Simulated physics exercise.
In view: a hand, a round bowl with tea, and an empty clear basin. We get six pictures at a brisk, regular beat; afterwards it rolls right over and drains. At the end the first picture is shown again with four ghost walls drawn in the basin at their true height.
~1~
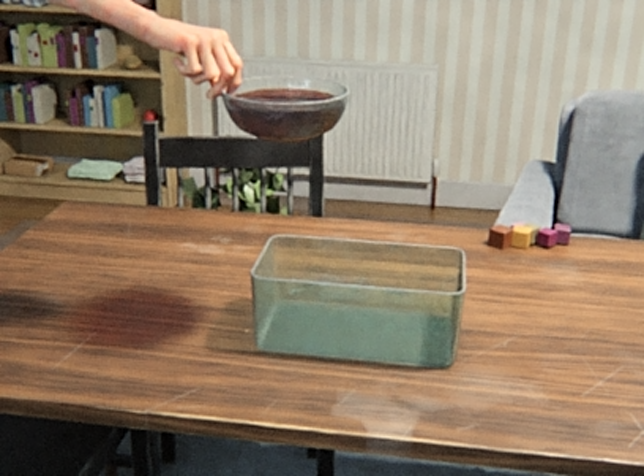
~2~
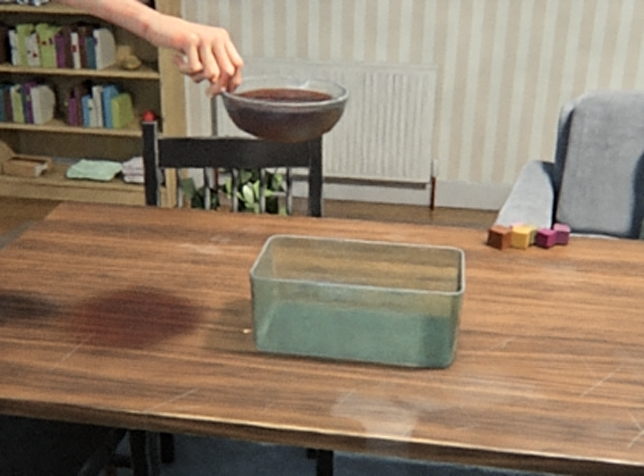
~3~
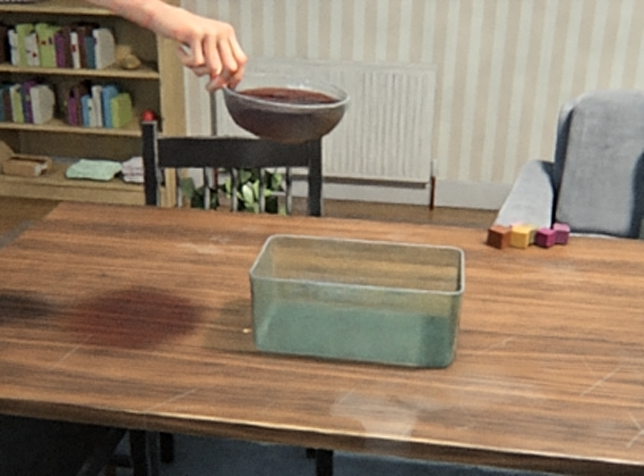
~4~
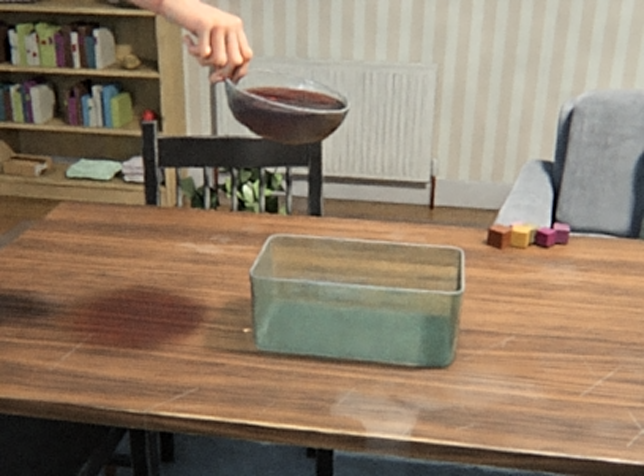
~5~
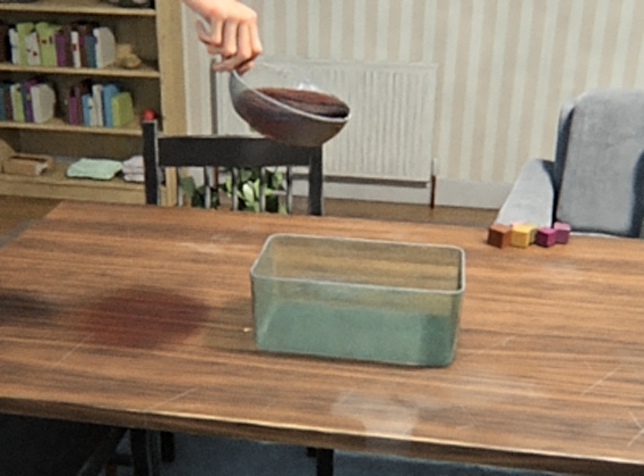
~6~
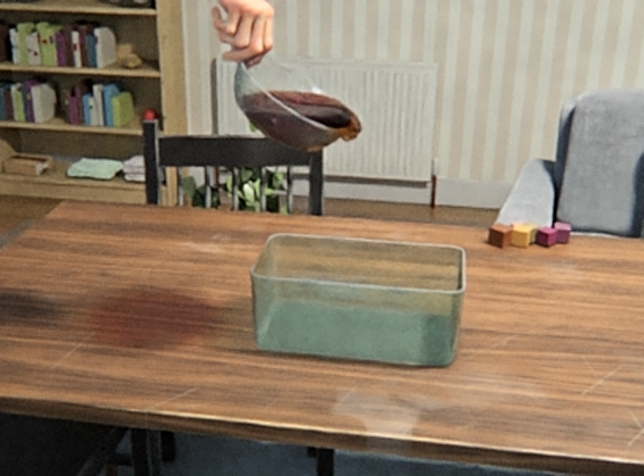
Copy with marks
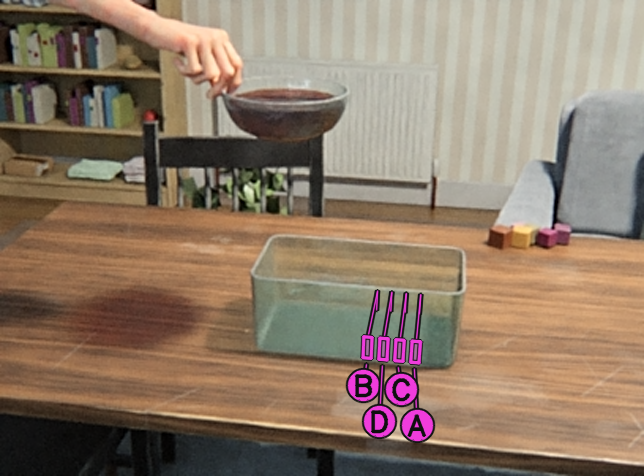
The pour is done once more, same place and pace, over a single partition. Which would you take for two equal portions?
I would pick place D.
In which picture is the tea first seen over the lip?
In picture 5.
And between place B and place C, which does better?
Here it is place B.
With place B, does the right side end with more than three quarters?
No, it does not.
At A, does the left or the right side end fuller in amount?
The left side.
On the marked copy, A at (414, 368); B at (366, 364); C at (398, 367); D at (382, 365).
With A, about 89 % ends left of the wall and 10 % right of it.
With B, about 36 % ends left of the wall and 61 % right of it; 3 % is lost outside.
With C, about 70 % ends left of the wall and 27 % right of it; 3 % is lost outside.
With D, about 52 % ends left of the wall and 46 % right of it.
